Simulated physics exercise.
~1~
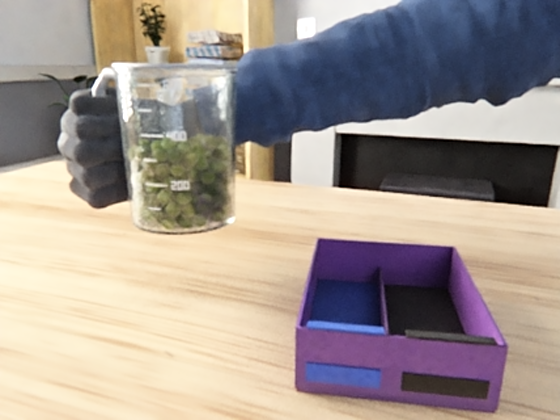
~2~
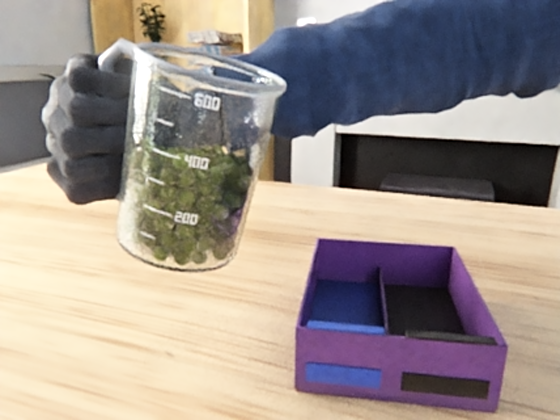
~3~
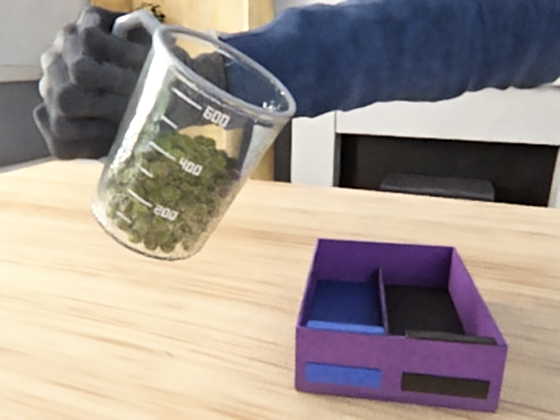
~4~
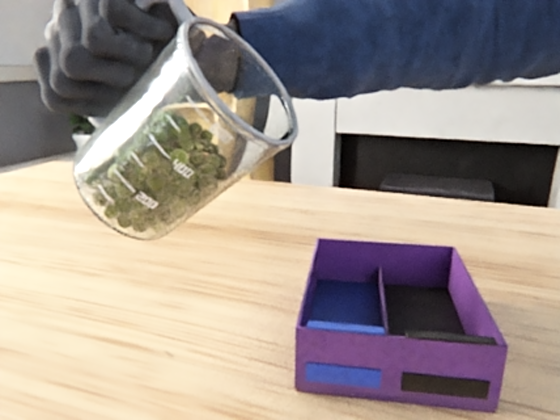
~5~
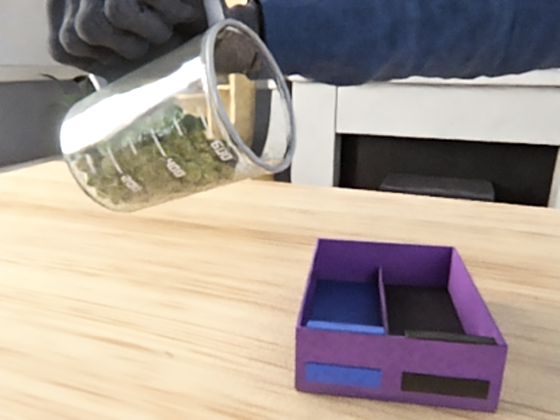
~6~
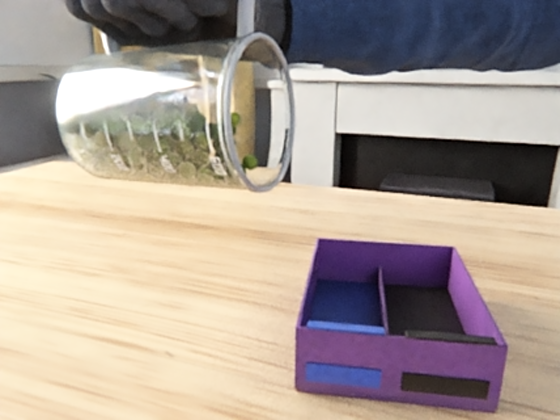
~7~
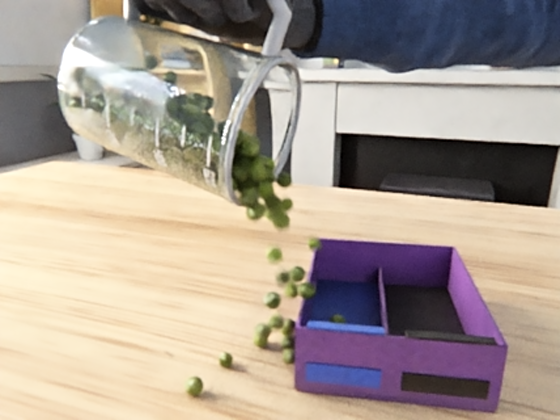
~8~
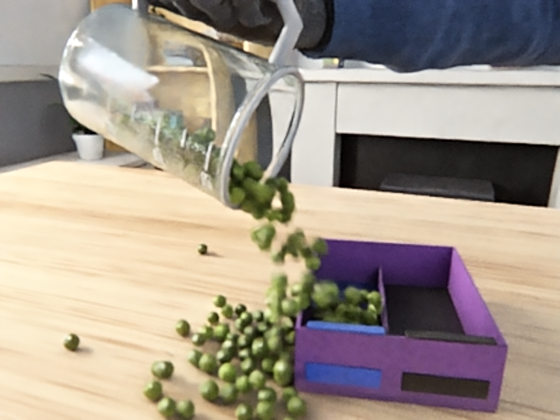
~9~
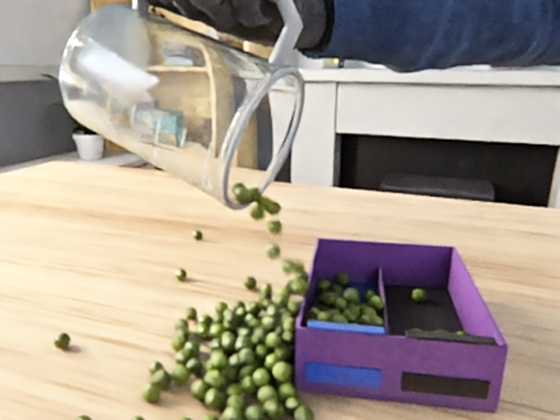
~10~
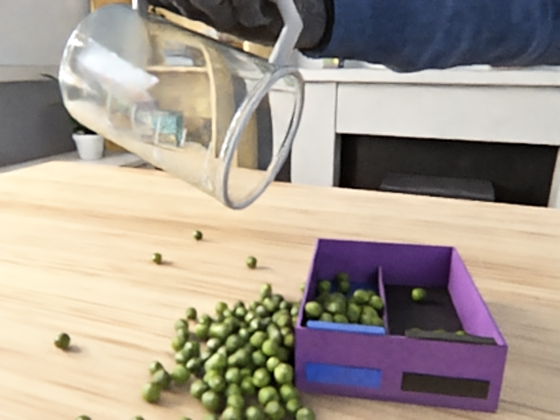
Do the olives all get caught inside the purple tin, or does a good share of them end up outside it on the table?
A good share of the olives ends up outside on the table, in a heap beside the tin. Another good share lands in the blue section, while the black section gets only a few.
